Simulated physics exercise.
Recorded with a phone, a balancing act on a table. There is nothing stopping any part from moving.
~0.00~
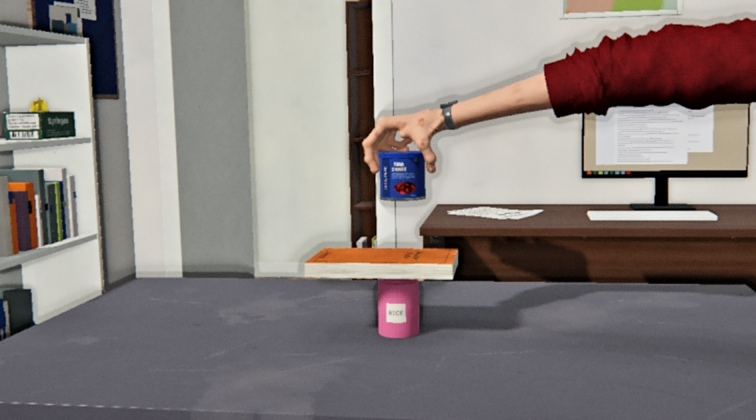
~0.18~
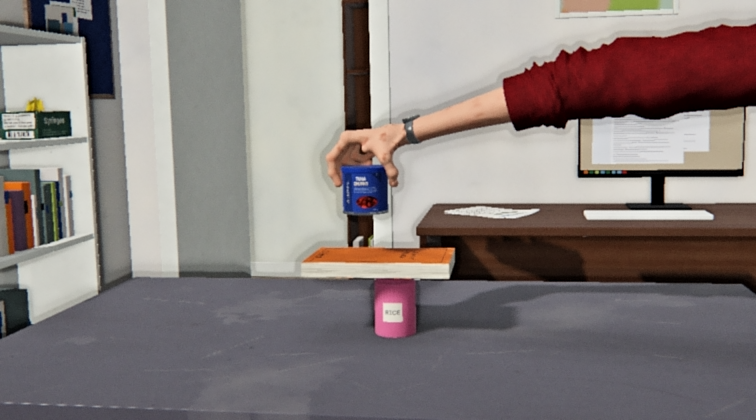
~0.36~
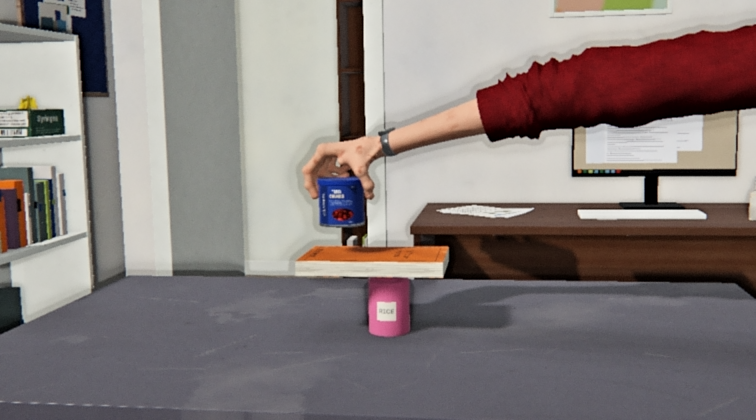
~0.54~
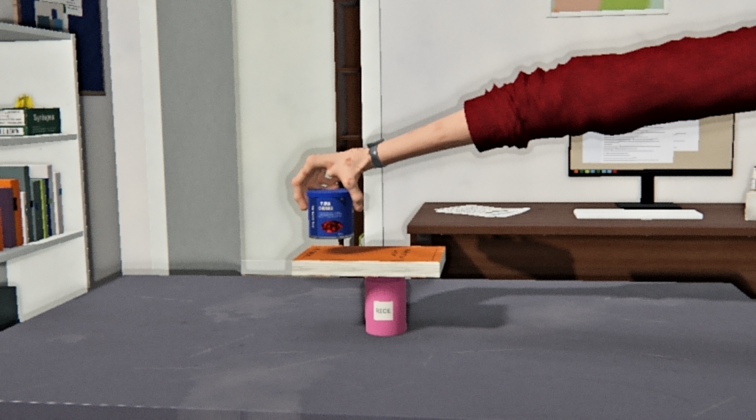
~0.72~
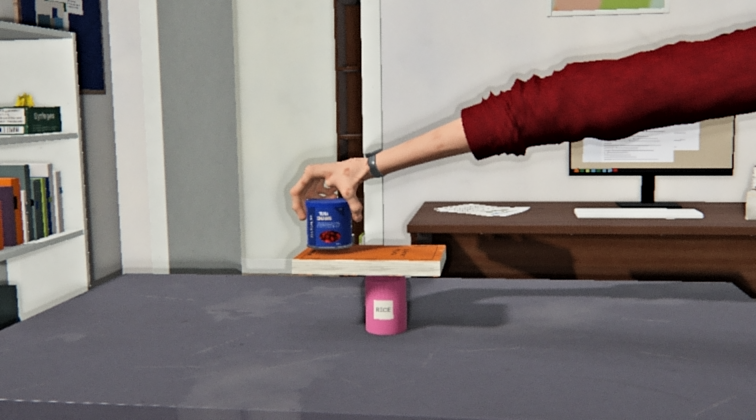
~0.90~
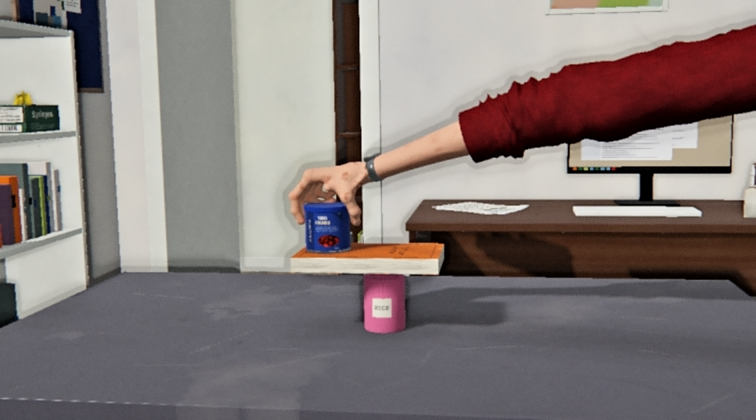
A hand in a red sleeve moved a small blue tin leftward and down, then set it on the left side of an orange book balanced on a pink jar, still holding it.
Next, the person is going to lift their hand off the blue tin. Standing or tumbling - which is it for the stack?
Sure enough, it doesn't last, sadly.
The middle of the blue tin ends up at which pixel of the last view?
I'd point to roughly (249, 303).
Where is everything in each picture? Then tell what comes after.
In the first picture, on its way; blue tin (403, 176); pink jar (399, 302).
In the second picture, on its way; blue tin (365, 189); pink jar (395, 301).
In the third picture, on its way; blue tin (342, 202); pink jar (389, 300).
In the fourth picture, on its way; blue tin (331, 213); pink jar (386, 299).
In the fifth picture, on its way; blue tin (329, 223); pink jar (386, 298).
In the sixth picture, in place under the hand; blue tin (328, 227); pink jar (384, 297).
After 1.20 s, blue tin now fallen; orange book tipped 34° from how it was.
After 1.30 s, orange book tipped 61° from how it was.
After 1.50 s, orange book tipped 48° from how it was.
After 1.90 s, orange book now fallen; pink jar slid a little.
At rest (3.5 s), fallen, orange book and blue tin; pink jar in place. Seen from the same camera at the end, blue tin near (249, 304). The stack loses its balance.
